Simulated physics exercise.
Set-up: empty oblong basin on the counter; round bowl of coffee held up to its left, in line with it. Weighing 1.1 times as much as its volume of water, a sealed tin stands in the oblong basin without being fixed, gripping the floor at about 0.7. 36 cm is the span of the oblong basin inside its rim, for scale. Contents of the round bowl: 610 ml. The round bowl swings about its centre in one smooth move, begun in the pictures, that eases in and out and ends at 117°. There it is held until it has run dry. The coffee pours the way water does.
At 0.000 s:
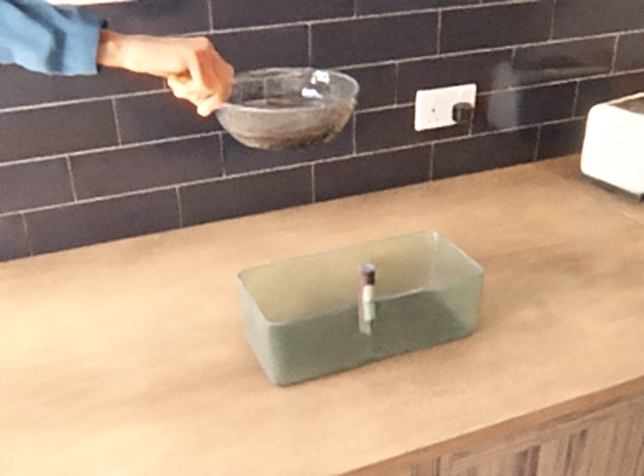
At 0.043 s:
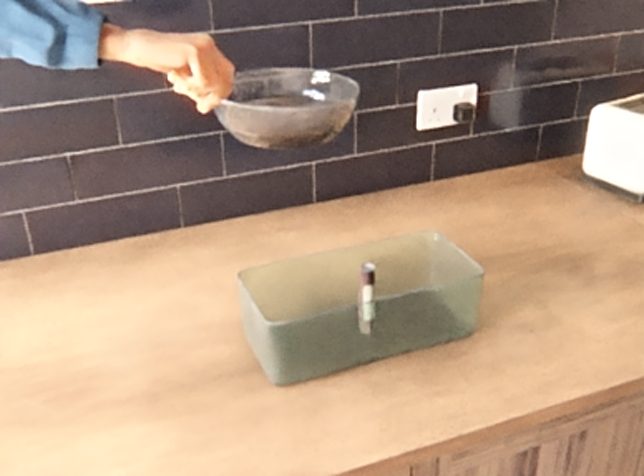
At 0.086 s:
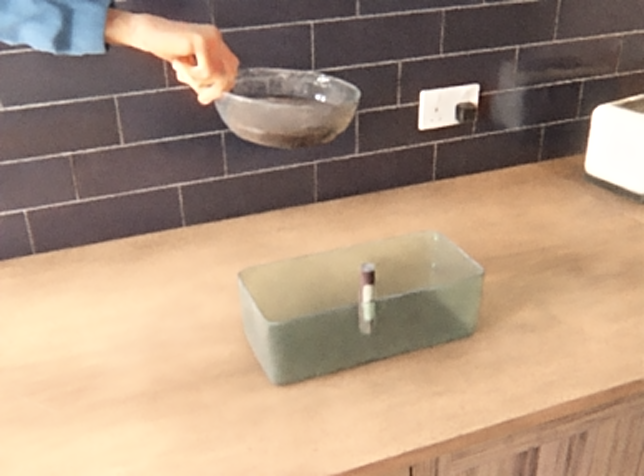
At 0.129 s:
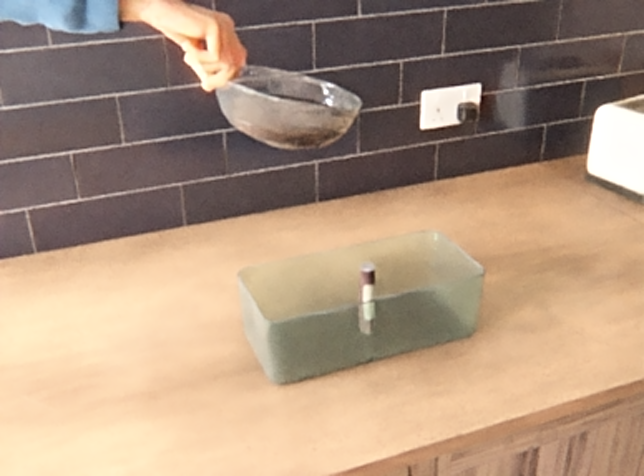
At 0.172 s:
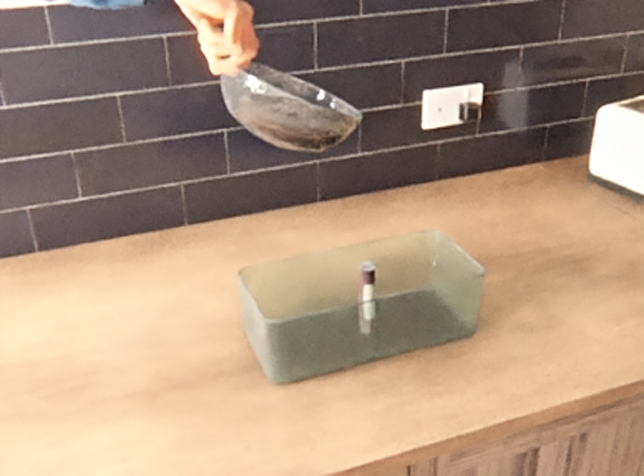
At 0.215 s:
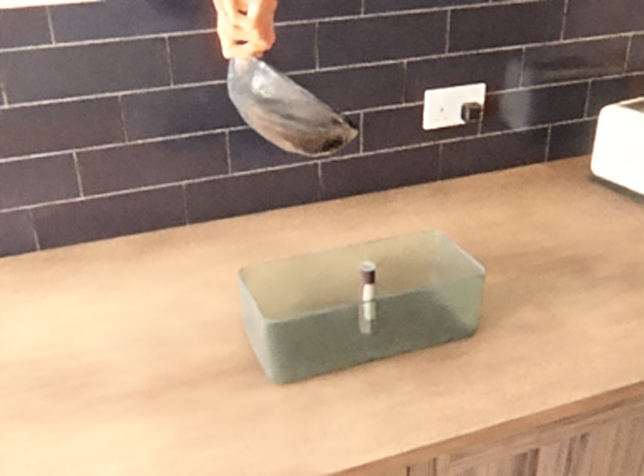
At first, a hand reaching in from the left holds a clear round bowl of dark liquid level above a wooden counter, where a greenish oblong basin sits with a small upright container. The hand then lifts the bowl's left side, moving rightward as the right rim dips into a steep tilt.
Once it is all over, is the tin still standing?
Tipped over.
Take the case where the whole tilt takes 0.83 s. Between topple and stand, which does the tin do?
Well, the tin simply tips.
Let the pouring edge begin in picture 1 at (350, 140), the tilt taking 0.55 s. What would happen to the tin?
Then the tin remains standing.
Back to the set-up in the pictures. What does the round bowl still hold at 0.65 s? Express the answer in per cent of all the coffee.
Remaining share: Approx. 0 %.
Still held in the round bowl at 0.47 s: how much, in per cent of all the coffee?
Around 0 in a hundred.
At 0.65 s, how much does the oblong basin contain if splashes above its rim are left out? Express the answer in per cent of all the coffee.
86 per cent or thereabouts.
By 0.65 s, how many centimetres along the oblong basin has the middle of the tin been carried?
I'd put it at around 1 centimetres.
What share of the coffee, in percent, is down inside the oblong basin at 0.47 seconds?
Close to 16 in a hundred.
After 0.47 s the tilt is 110° and 0 per cent is still to pour; the tin stands where it began.
After 0.65 s the tilt is 117° and 0 per cent is still to pour; the tin stands 1 cm from where it began.
After 0.84 s the tilt is 117° and 0 per cent is still to pour; the tin leans 19°.
After 1.05 s the tilt is 117° and 0 per cent is still to pour; the tin lies on its side.
In the end the tin lies on its side.
